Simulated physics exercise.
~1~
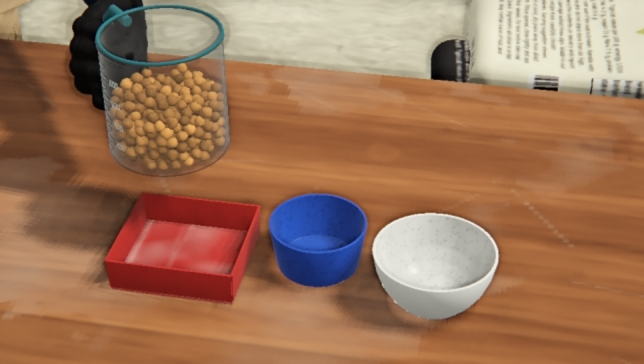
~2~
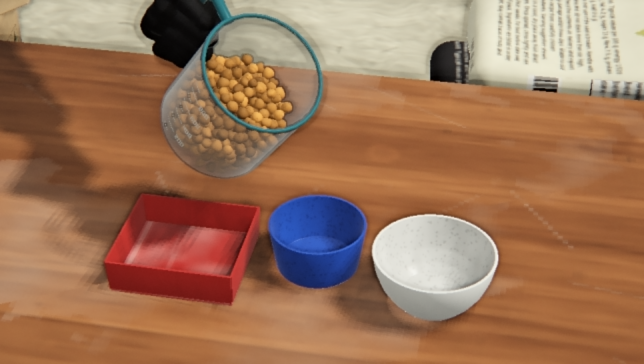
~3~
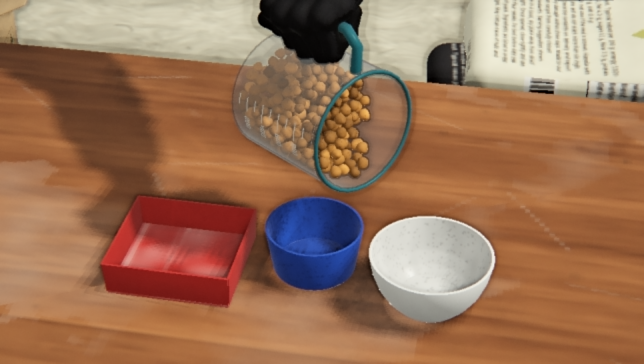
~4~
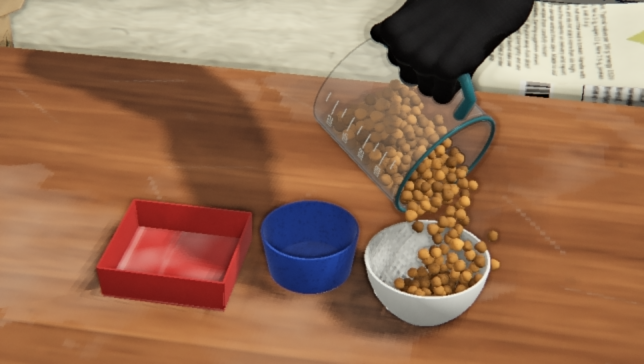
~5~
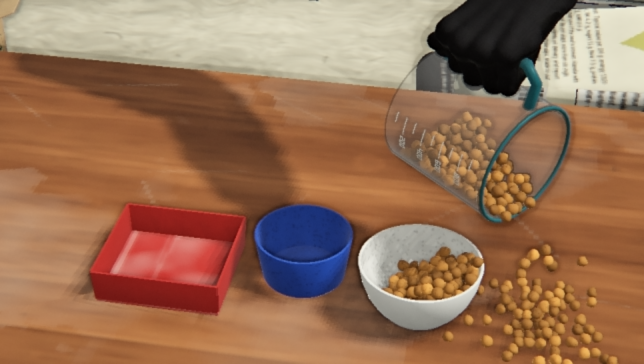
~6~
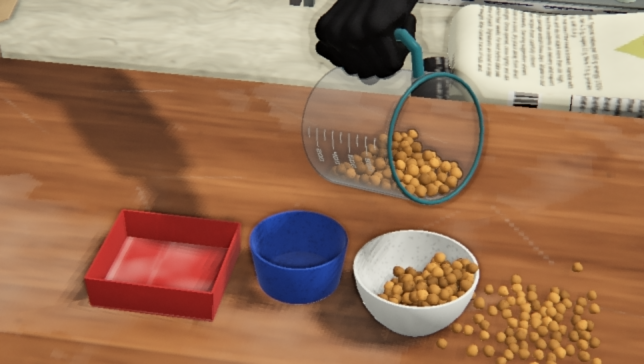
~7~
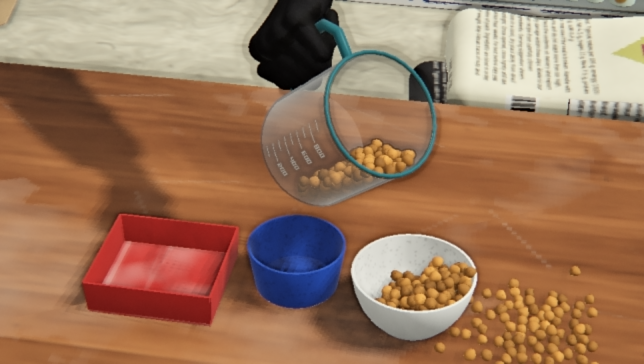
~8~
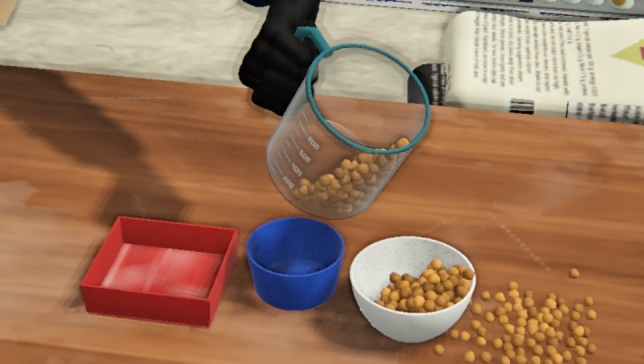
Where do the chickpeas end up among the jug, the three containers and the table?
They end up split between the white bowl, the jug and the table to the right of the bowl, with a good share in each. The blue dish and the red tin stay empty.
